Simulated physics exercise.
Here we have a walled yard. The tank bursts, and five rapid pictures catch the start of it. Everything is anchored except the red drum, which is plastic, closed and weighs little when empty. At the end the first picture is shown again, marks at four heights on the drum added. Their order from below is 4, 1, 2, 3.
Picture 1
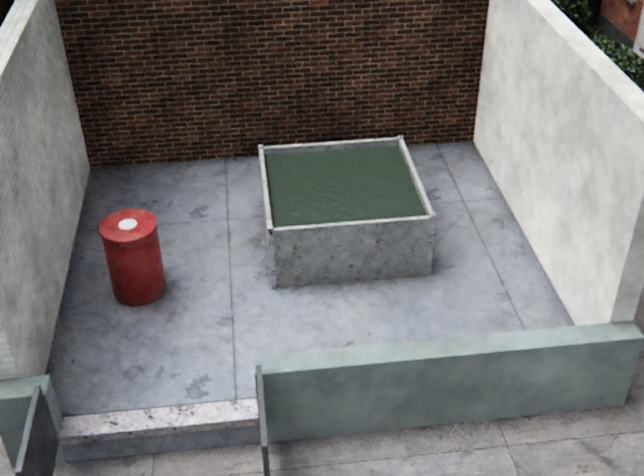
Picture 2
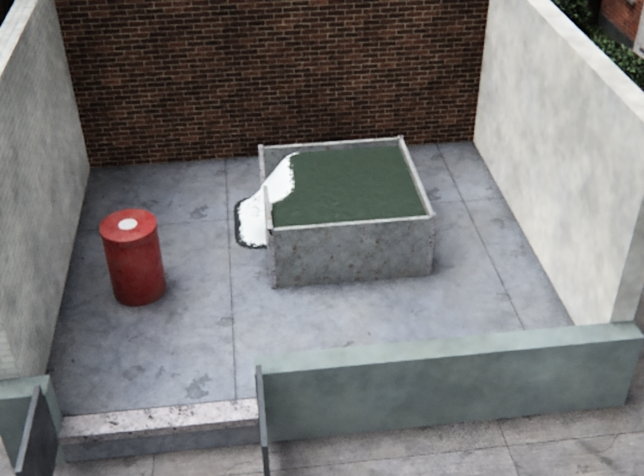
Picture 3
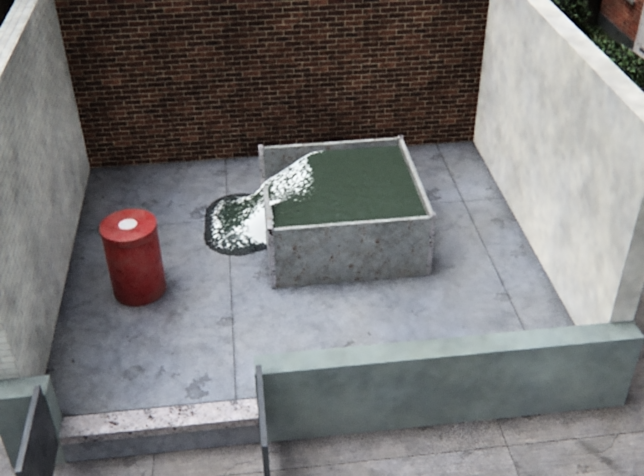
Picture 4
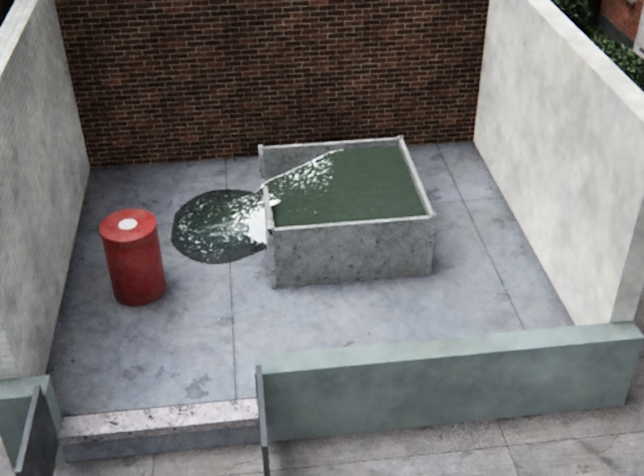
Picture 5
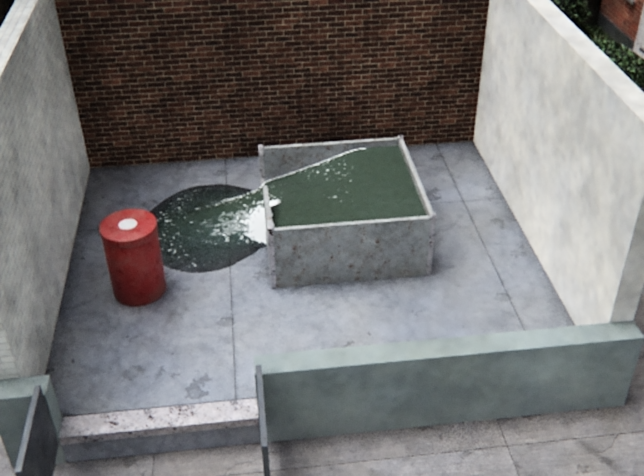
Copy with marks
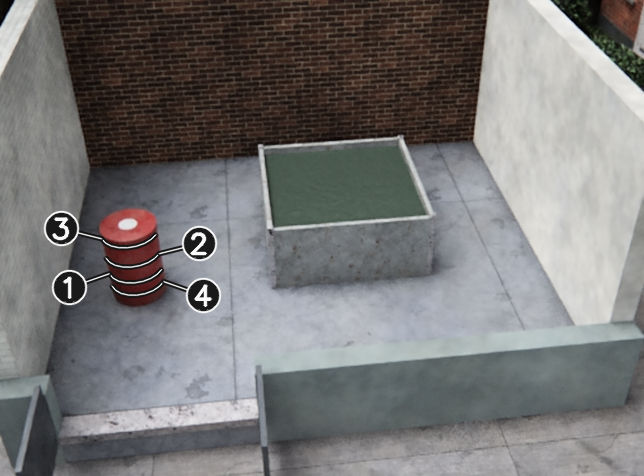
A walled yard with a grey concrete floor and a brick back wall is seen from above by a still camera. A raised grey tank of dark green water stands near the middle, a red drum to its left, and a low greenish wall and an opening in front. Water pours from the tank's left side, foaming white, and spreads leftward across the floor in a widening dark pool.
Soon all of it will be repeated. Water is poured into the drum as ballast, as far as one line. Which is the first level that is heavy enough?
1 is the one.
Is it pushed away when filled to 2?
No, that is safe.
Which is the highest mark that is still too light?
4 it is.
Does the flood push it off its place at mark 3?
No, not at all.
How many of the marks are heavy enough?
Three of them.
On the marked copy, 1 at (134, 282); 2 at (131, 267); 3 at (127, 247); 4 at (136, 295); from the bottom up 4, 1, 2, 3.
With 1, it does not move.
With 2, it does not move.
With 3, it does not move.
With 4, it is pushed about half its own width away.
